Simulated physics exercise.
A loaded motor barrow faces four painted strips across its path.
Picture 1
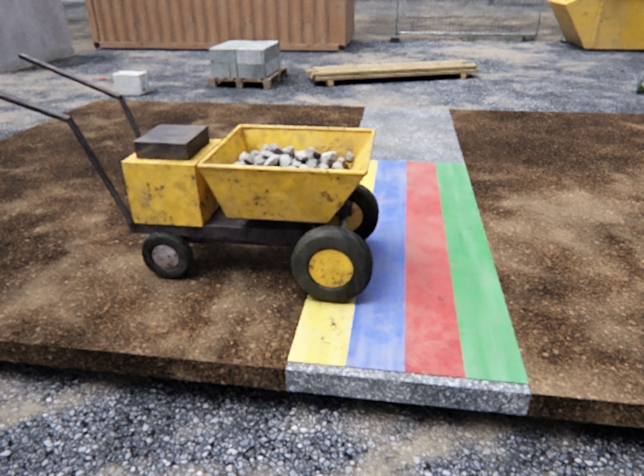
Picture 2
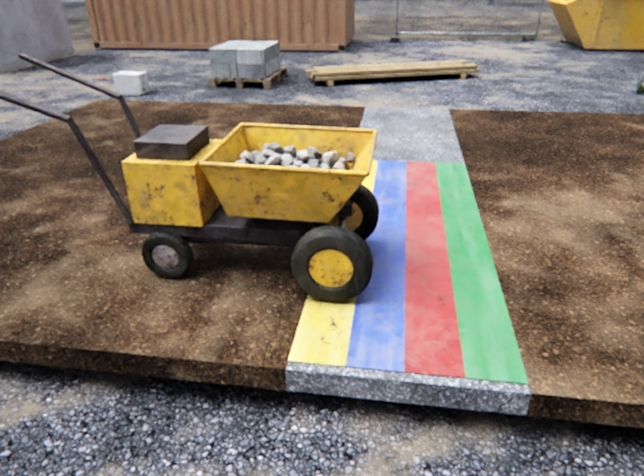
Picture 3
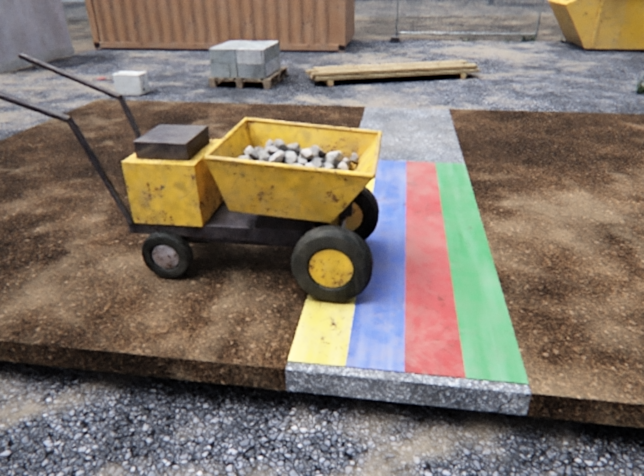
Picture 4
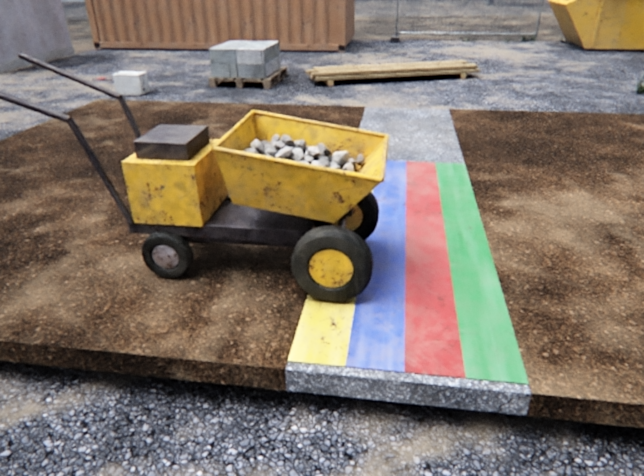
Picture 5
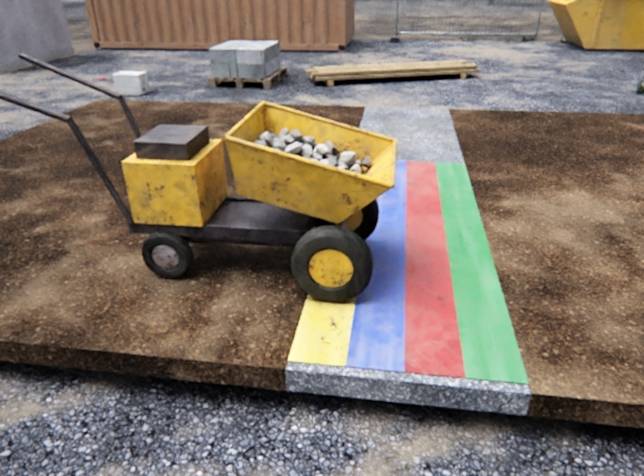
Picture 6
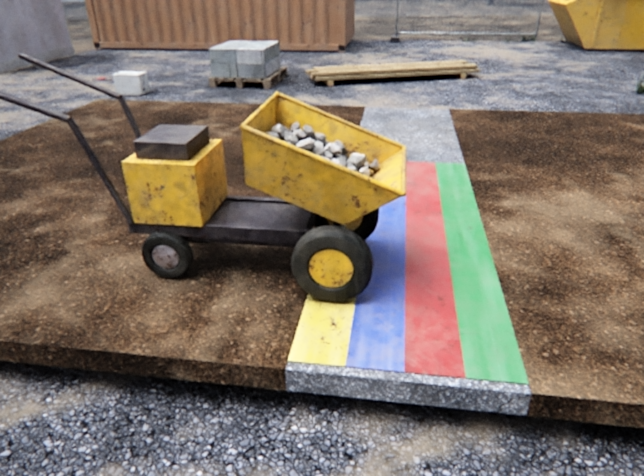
A yellow motor barrow with black handles, its skip loaded with grey broken stones, stands on brown earth in a gravel yard, seen from its side and slightly above. Yellow, blue, red and green strips run left to right across the paving by its front wheel, with a rust-coloured container behind. The skip starts level, then tilts steadily rightward, its rear rising, while wheels and camera stay still.
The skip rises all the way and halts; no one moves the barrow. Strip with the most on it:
Green strip.
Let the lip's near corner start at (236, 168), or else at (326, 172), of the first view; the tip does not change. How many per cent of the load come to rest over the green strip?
You'd get 0 in a hundred the first time and 20 in a hundred the second.
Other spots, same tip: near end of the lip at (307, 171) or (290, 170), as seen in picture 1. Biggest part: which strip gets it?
Taking them in order, it would be the red strip and then the blue one.
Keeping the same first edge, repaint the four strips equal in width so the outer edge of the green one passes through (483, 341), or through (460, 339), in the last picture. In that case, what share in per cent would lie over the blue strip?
0 and 0 percent, roughly.
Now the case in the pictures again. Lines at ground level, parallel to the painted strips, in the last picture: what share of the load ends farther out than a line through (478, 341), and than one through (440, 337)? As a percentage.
Roughly 40 and 80 percent.
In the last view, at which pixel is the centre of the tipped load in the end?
At about (469, 272), give or take.
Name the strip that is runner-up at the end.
It's the red strip.
Just after the last frame, skip tipped steeply; every one in the skip.
A moment on, skip tipped right over; the larger part in the skip; just a few over the red strip; about a tenth over the green strip.
Further on, skip tipped right over; roughly a quarter in the skip; roughly a quarter over the red strip; roughly a third over the green strip; roughly a quarter off the paint.
When it is over, skip tipped right over; about a tenth in the skip; not one over the yellow strip; not one over the blue strip; roughly a quarter over the red strip; roughly half over the green strip; roughly a quarter off the paint.
